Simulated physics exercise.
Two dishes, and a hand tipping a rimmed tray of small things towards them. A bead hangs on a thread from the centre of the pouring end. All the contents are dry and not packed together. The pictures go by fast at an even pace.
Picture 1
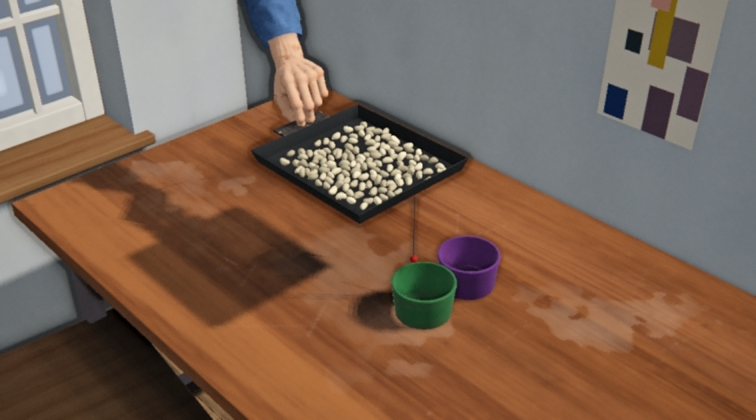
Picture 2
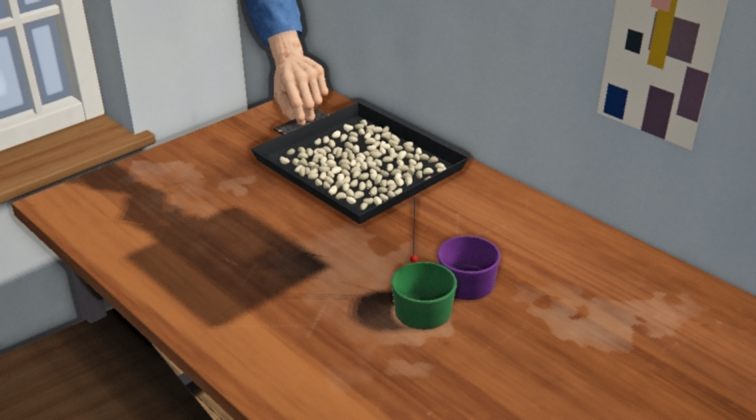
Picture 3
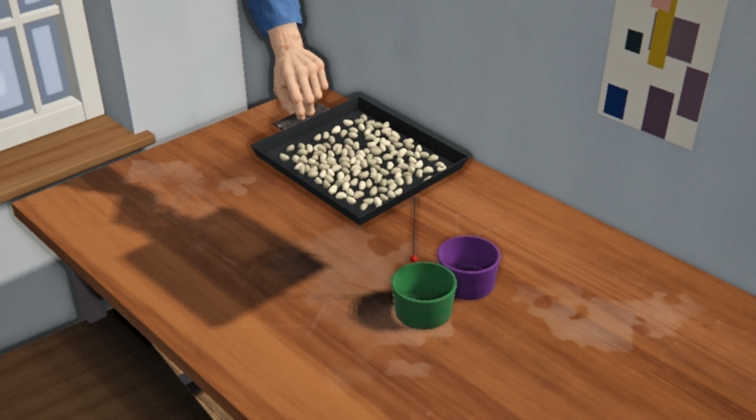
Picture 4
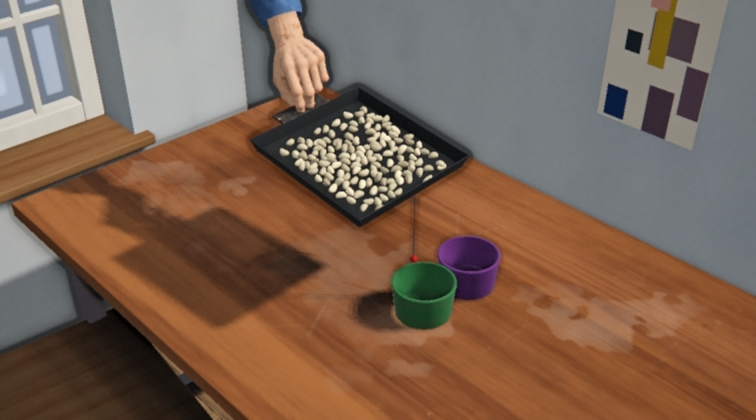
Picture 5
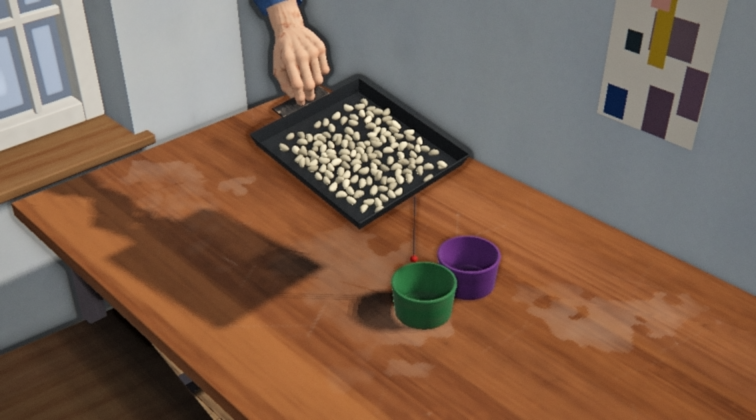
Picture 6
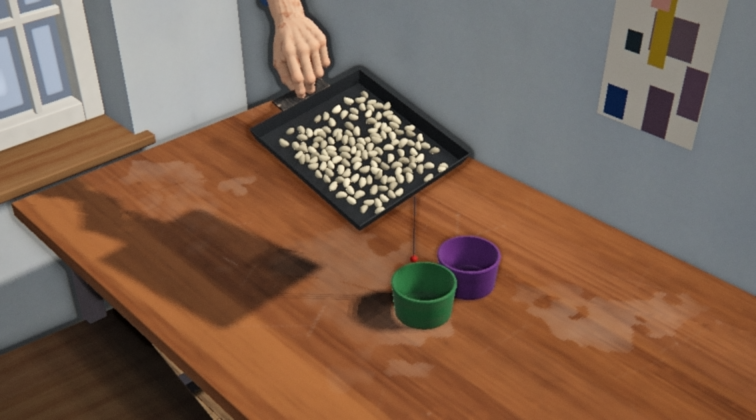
The clip opens on a hand holding a level black tray of white beans above a wooden table, with a green dish and a purple dish nearby. The hand gradually raises the tray's far end, tilting it towards its lower left corner, while the beans stay spread across it.
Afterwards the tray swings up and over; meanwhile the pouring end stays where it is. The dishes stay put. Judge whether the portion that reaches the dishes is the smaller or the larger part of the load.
It is the smaller part.
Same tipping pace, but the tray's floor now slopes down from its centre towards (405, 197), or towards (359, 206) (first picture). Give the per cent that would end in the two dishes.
About 40 %, then 0 %.
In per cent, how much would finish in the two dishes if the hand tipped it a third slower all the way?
Near 10 in a hundred.
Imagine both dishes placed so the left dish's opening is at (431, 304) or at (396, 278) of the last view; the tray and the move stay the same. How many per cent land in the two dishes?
Trial 1: 10 percent; trial 2: 20 percent.
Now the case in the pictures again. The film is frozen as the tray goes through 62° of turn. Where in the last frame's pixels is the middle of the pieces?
(375, 183).
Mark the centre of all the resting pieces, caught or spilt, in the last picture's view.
About pixel (377, 334).
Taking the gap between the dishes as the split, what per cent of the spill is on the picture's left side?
Roughly 100 %.
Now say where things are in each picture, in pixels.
The first frame shows corners of the pouring end at (359, 211) and (462, 158), level; middle of the load at (358, 166), white beans; left dish at (446, 308); right dish at (491, 279); bead on its thread at (414, 259).
The second frame shows corners of the pouring end at (359, 212) and (462, 157), level; middle of the load at (358, 165).
The third frame shows corners of the pouring end at (360, 213) and (463, 157), tipped barely, lowest at the left corner; middle of the load at (358, 163).
The fourth frame shows corners of the pouring end at (360, 216) and (463, 155), tipped a little, lowest at the left corner; middle of the load at (358, 160).
The fifth frame shows corners of the pouring end at (360, 218) and (464, 154), tipped a little, lowest at the left corner; middle of the load at (358, 156).
The sixth frame shows corners of the pouring end at (360, 221) and (464, 153), tipped clearly, lowest at the left corner; middle of the load at (358, 154); left dish at (446, 308); right dish at (491, 279).
Soon after the last picture, tray tipped steeply; all on the tray.
A little later, tray tipped past a quarter turn; about a quarter on the tray; a small part in the left dish; about a third outside both; about a third in the air.
Later still, tray tipped past a quarter turn; about a quarter in the left dish; most outside both.
At rest, tray tipped past a quarter turn; about a quarter in the left dish; none in the right dish; most outside both.
